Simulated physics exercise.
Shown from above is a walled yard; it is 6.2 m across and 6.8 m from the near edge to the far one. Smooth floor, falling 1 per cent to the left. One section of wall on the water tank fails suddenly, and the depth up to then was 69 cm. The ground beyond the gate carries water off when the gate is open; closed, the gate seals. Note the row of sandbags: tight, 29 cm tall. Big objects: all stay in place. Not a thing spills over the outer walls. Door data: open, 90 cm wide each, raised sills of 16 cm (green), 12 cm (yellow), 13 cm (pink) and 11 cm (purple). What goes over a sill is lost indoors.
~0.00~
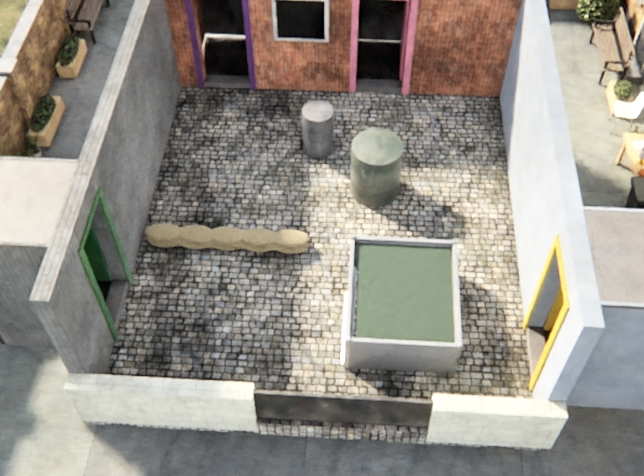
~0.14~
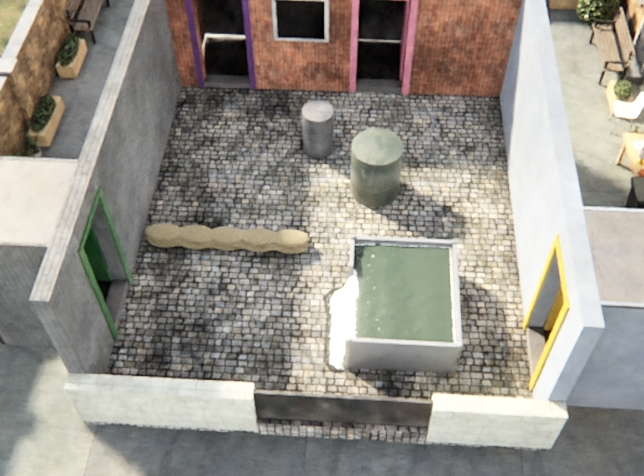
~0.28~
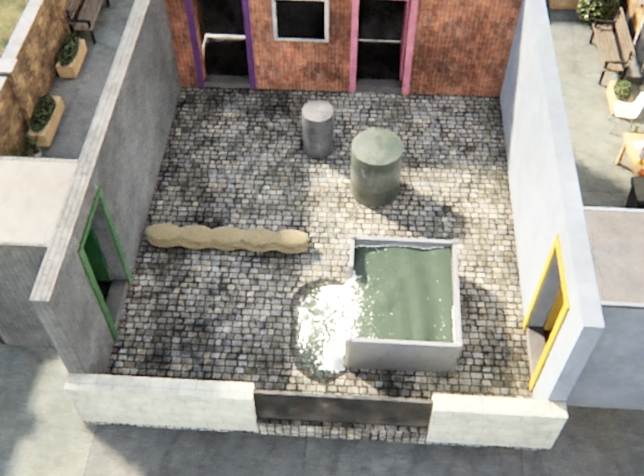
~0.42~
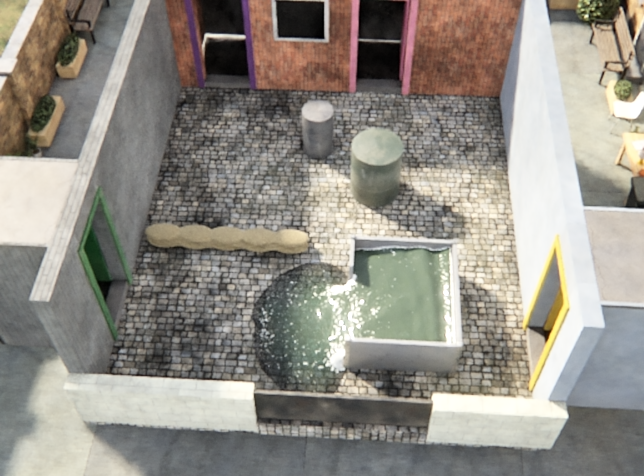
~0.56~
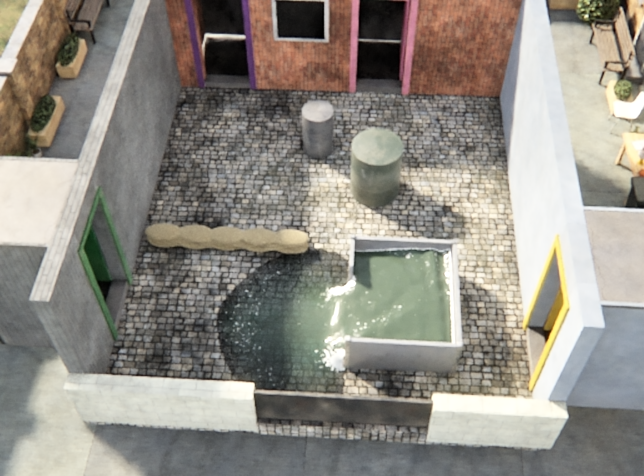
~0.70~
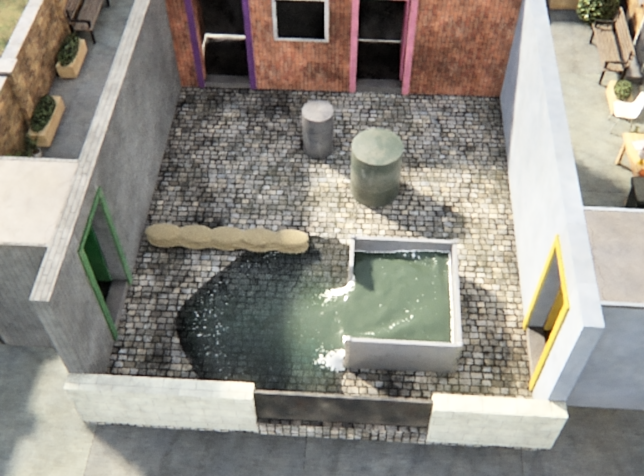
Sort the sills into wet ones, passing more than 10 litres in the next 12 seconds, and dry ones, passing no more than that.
Green door: Wet; yellow door: Dry; pink door: Dry; purple door: Dry.
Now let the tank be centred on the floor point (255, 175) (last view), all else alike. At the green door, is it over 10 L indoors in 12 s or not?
After that, the green door ends up inside the limit.
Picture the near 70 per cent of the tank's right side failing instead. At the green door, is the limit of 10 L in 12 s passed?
Relative to that limit, green ends up on the low side.
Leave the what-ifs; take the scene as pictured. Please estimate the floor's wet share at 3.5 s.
Wet share: Near 35 percent.
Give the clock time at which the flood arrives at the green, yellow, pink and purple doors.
Doors: Green 0.9 s / yellow 7.5 s / pink 11.5 s / purple 3.8 s.
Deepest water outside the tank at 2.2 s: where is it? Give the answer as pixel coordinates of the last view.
Roughly at pixel (100, 399).
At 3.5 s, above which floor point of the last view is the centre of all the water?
Balance point at about (234, 308).
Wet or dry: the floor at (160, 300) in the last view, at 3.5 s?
It is under water.
After 1.4 s water covers 25 % of the floor and is deepest (46 cm) near (100, 399); green door 27 cm at the sill, 14 L in, yellow door not reached, pink door not reached, purple door not reached.
After 2.2 s water covers 25 % of the floor and is deepest (41 cm) near (100, 399); green door 31 cm at the sill, 61 L in, yellow door not reached, pink door not reached, purple door not reached.
After 3.5 s water covers 35 % of the floor and is deepest (26 cm) near (181, 260); green door 23 cm at the sill, 128 L in, yellow door not reached, pink door not reached, purple door not reached.
After 7.0 s water covers 50 % of the floor and is deepest (16 cm) near (161, 250); green door 13 cm at the sill, 143 L in, yellow door not reached, pink door not reached, purple door 3 cm at the sill, 0 L in.
After 12.0 s water covers 85 % of the floor and is deepest (10 cm) near (212, 405); green door 9 cm at the sill, 143 L in, yellow door 2 cm at the sill, 0 L in, pink door 2 cm at the sill, 0 L in, purple door 5 cm at the sill, 0 L in.
